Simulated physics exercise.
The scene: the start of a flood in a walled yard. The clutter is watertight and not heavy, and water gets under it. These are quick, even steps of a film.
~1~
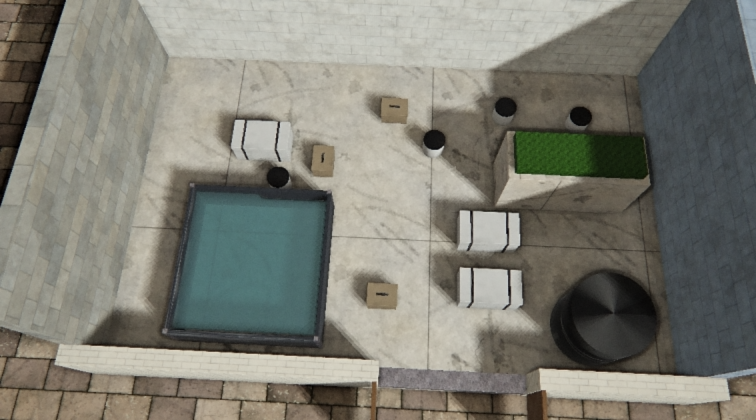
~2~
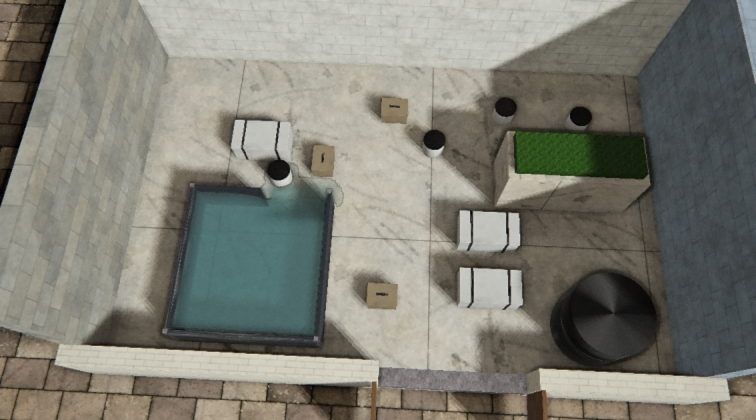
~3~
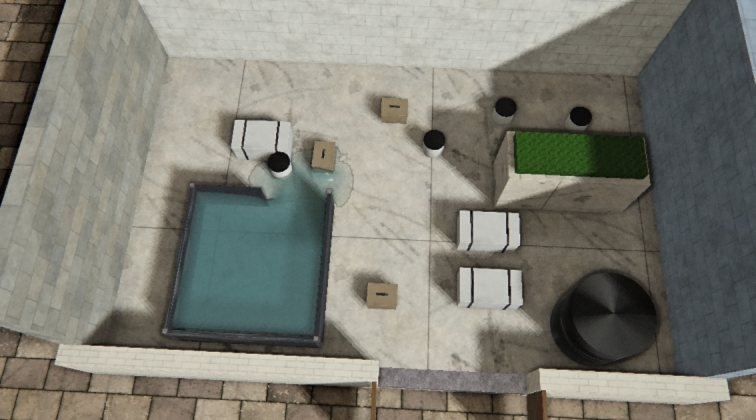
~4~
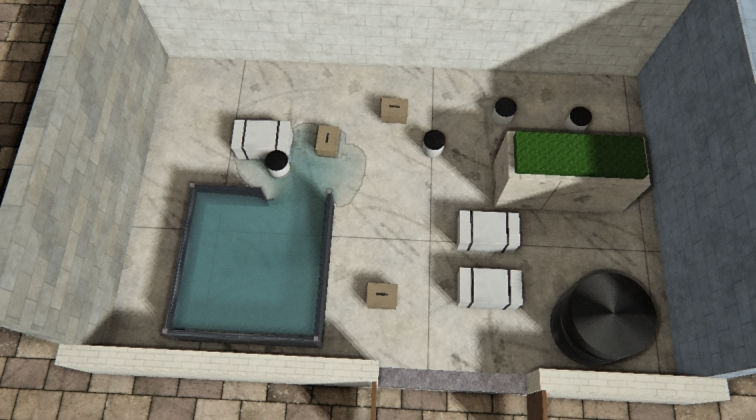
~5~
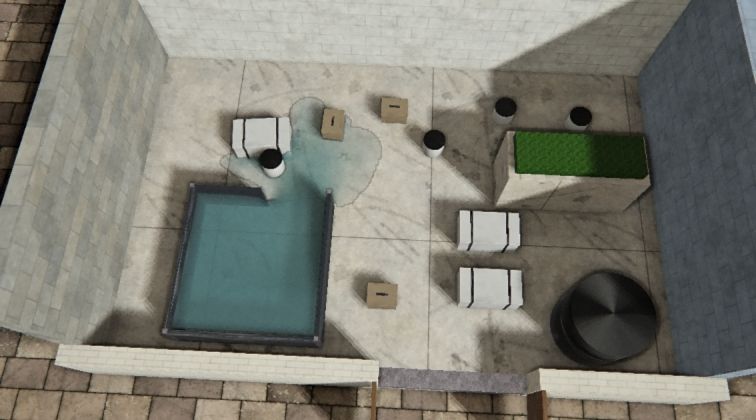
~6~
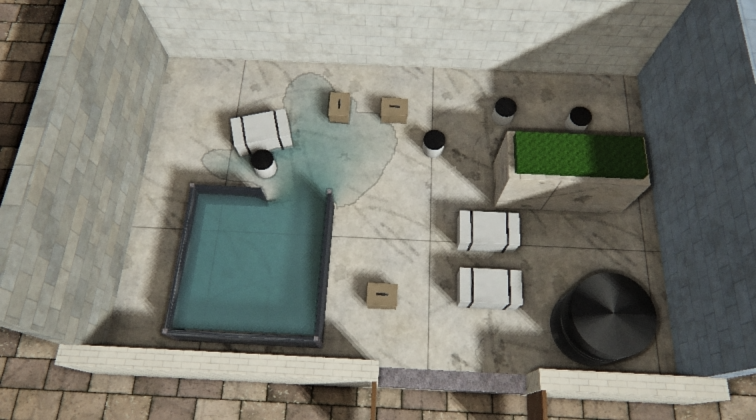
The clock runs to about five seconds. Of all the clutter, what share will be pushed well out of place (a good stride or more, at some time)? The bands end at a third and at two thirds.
It is two thirds or more.
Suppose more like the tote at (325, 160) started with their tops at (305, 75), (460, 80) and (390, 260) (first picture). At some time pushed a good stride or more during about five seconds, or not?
In that order: Pushed that far, yes, under that.
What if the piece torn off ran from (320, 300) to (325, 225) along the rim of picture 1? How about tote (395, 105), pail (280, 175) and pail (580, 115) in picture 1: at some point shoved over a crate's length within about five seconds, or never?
As listed: Short of that, not that far, under that.
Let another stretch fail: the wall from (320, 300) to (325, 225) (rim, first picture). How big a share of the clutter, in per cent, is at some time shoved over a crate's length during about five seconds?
I make it 50 per cent.
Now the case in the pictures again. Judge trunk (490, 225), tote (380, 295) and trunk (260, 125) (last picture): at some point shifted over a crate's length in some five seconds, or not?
One after the other: Never so far, not that far, moved that far.
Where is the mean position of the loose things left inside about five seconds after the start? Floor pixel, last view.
At about (485, 210).
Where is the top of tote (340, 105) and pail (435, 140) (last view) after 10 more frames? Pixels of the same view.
Close to (426, 87) and (488, 141).
A moment on, 2 of 10 are well off their spots; 0 afloat.
Next, 5 of 10 are well off their spots; 2 afloat.
Later, 6 of 10 are well off their spots; 3 afloat.
In the end, 6 of 10 are well off their spots, and 7 have been at some point; 5 afloat.
